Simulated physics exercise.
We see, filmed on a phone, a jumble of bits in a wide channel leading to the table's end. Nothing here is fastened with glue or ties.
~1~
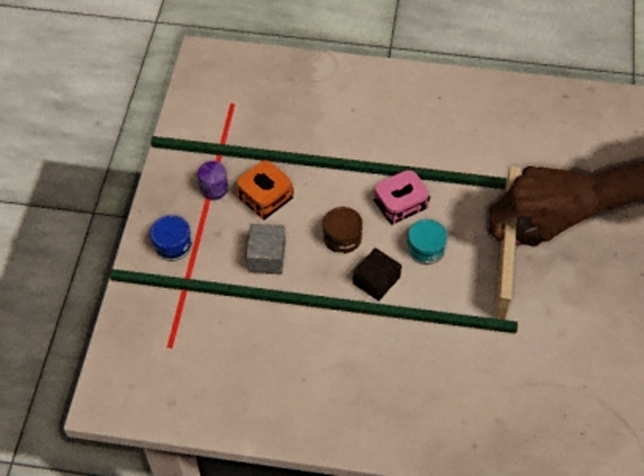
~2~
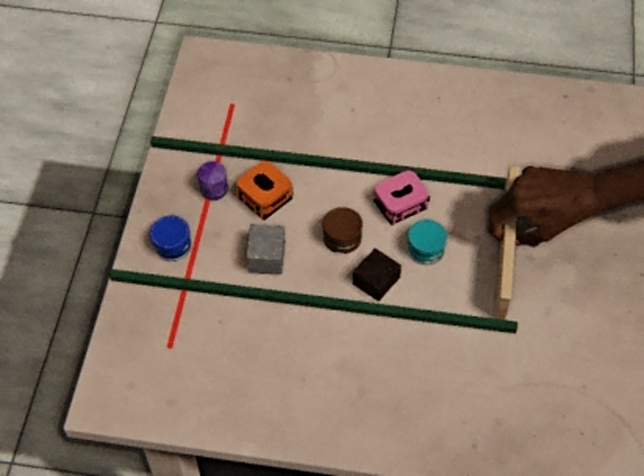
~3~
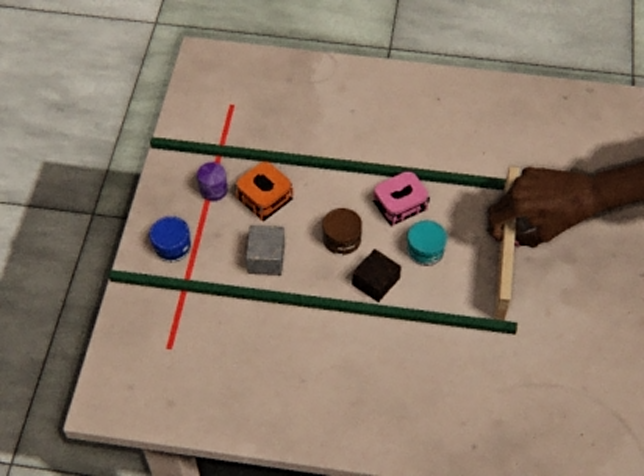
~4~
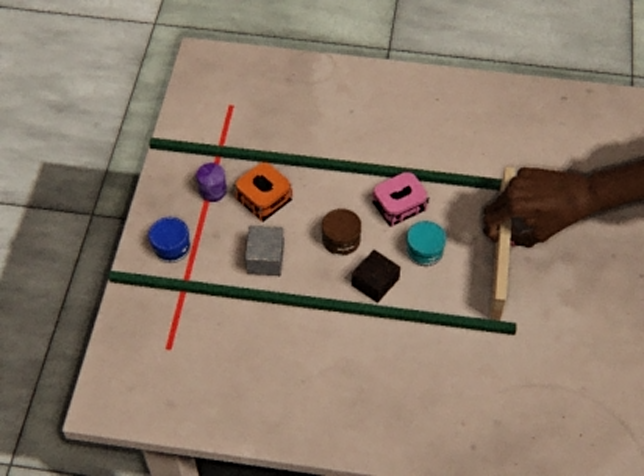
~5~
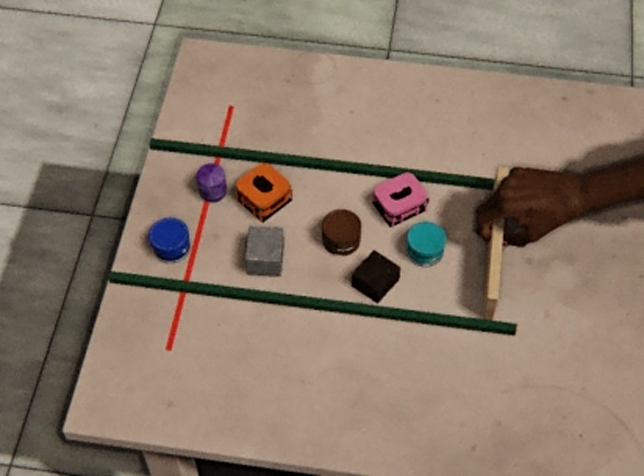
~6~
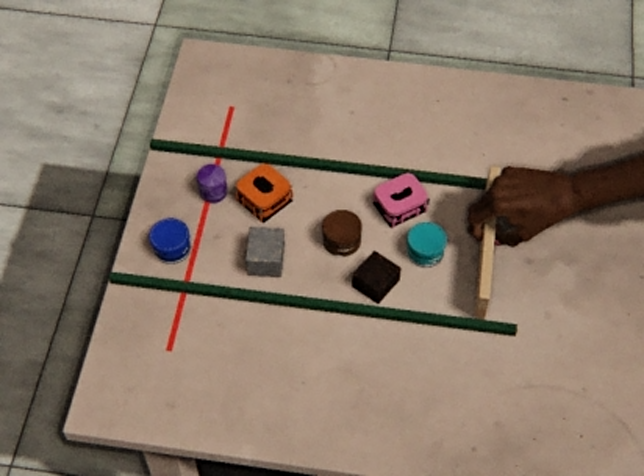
On a pale tabletop, between two green rails, a hand held a wooden board upright and slid it slightly left toward a scatter of colourful little objects, which stayed where they were.
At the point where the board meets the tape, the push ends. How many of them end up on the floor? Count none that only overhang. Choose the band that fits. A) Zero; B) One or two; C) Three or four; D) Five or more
The answer is B.
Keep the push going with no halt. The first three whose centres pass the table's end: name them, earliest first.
Earliest to latest: The purple lid, the blue tin, the orange case.
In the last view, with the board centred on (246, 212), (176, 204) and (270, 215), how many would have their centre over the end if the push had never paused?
Respectively, 0, 5 and 0.
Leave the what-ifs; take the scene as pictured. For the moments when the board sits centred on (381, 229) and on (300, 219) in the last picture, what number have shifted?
I count 4 first and 7 after.
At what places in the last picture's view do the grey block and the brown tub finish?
Grey block: (144, 238); brown tub: (148, 204).
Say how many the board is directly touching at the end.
3 in contact.
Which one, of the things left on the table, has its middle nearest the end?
That's the orange case, it ends up nearest.
Soon after, none off yet; blue tin at rest near (171, 241); purple lid at rest near (212, 184); orange case at rest near (264, 192).
After that, none off yet; blue tin at rest near (171, 241); purple lid at rest near (212, 184); orange case displaced a little near (252, 187).
And then, none off yet; blue tin displaced a little near (149, 239); purple lid displaced well along near (150, 180); orange case displaced well along near (185, 178).
In the end, the number that fall off is one or two; gone, purple lid and blue tin.
